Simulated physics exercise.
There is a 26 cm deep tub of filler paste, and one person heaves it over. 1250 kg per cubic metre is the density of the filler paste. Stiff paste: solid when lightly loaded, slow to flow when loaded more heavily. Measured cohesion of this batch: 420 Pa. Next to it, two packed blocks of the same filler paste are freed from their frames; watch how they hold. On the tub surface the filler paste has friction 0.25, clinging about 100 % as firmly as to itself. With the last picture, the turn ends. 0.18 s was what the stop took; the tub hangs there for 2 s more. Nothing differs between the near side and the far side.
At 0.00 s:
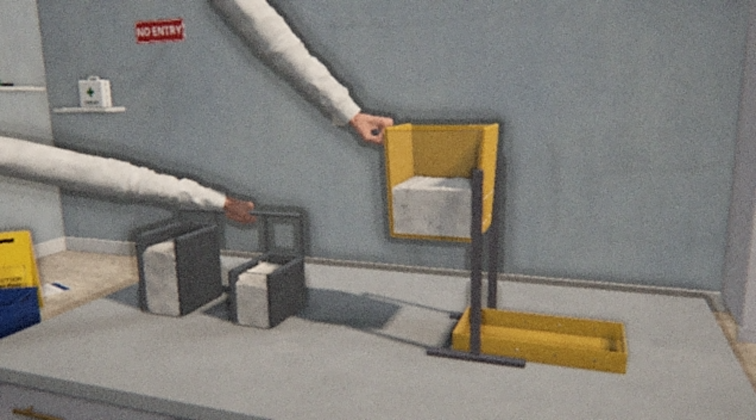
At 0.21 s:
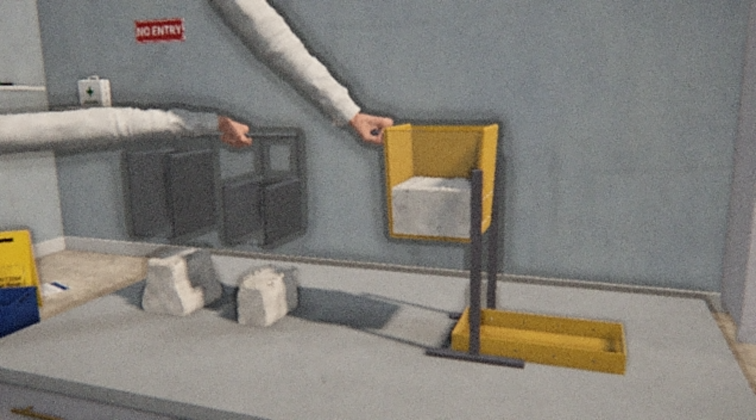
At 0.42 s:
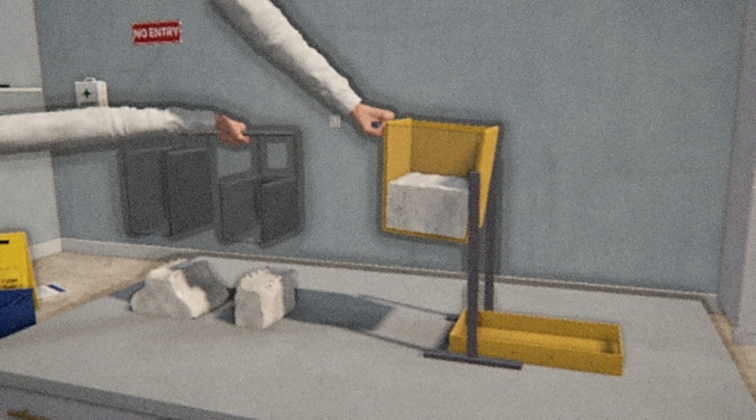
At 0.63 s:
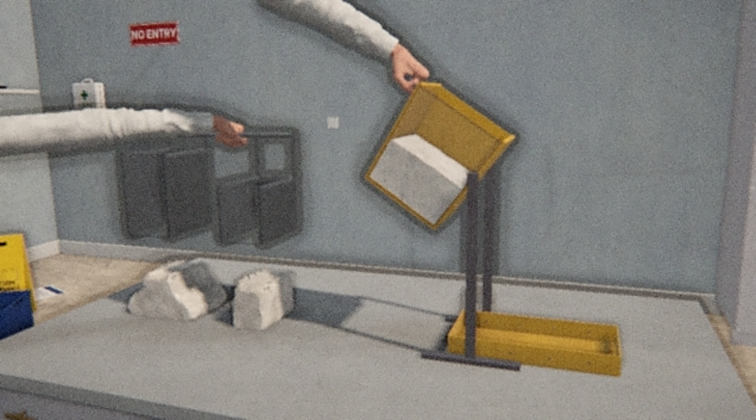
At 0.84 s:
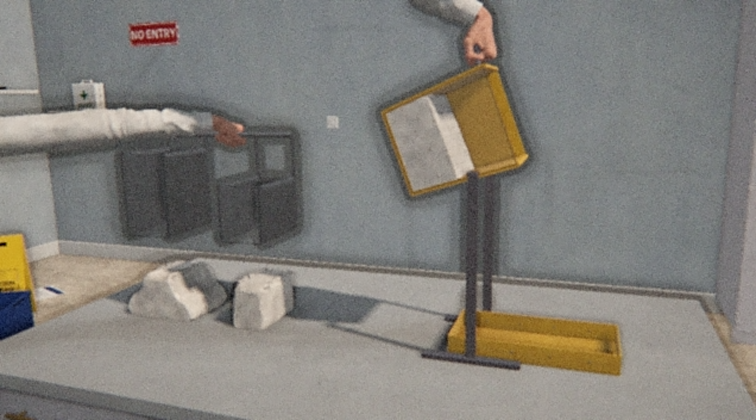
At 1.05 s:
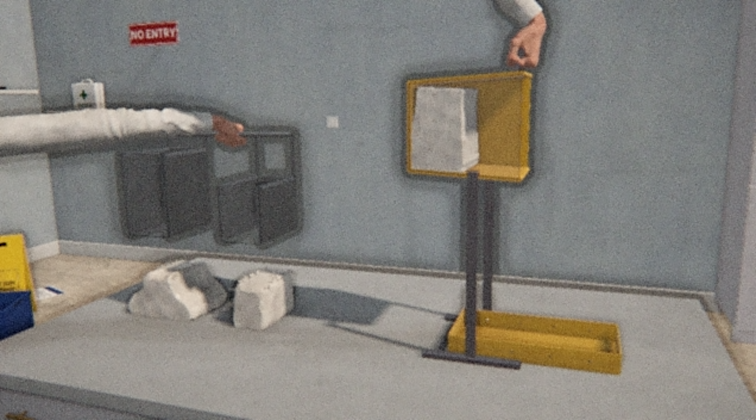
Hand lifting dark moulds off two pale blocks, which slump slightly, then another hand tilting a yellow tub of paste clockwise onto its side.
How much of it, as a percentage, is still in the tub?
Near 100 percent is still in the tub.
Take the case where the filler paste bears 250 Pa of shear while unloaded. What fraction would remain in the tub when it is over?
That comes out at roughly 70 %.
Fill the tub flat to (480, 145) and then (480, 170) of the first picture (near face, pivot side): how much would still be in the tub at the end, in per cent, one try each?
Respectively 55 percent and 75 percent.
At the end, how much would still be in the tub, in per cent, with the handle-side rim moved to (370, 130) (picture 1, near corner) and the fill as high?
Remaining in tub at end: Approx. 75 %.
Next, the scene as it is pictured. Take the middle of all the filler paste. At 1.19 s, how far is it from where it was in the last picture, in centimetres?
Displacement noted: Approx. 4 cm... about that.
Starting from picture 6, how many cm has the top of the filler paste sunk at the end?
The top ends up some 8 cm below its level in the last picture.
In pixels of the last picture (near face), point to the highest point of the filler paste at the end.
On the near face, the top ends up close to (459, 122).
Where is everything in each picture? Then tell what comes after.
The first frame shows handle-side rim at (388, 130), tilt 0 degrees; top of the filler paste at (469, 190); blocks stand 20 cm, 13 cm (left to right).
The second frame shows handle-side rim at (387, 130), tilt 0 degrees; top of the filler paste at (469, 190); blocks stand 16 cm, 13 cm (left to right).
The third frame shows handle-side rim at (388, 124), tilt 5 degrees; top of the filler paste at (393, 183); blocks stand 13 cm, 12 cm (left to right).
The fourth frame shows handle-side rim at (422, 86), tilt 35 degrees; top of the filler paste at (395, 141); blocks stand 13 cm, 12 cm (left to right).
The fifth frame shows handle-side rim at (484, 68), tilt 70 degrees; top of the filler paste at (429, 98); blocks stand 13 cm, 12 cm (left to right).
The sixth frame shows handle-side rim at (523, 76), tilt 90 degrees; top of the filler paste at (421, 88); blocks stand 13 cm, 12 cm (left to right).
After 1.19 s, the tub is at 90 degrees and holds 100 %.
After 1.36 s, the tub is at 90 degrees and holds 100 %.
After 1.53 s, the tub is at 90 degrees and holds 100 %.
After 1.70 s, the tub is at 90 degrees and holds 100 %.
After 3.05 s, at the end, the tub is at 90 degrees and holds 100 %.
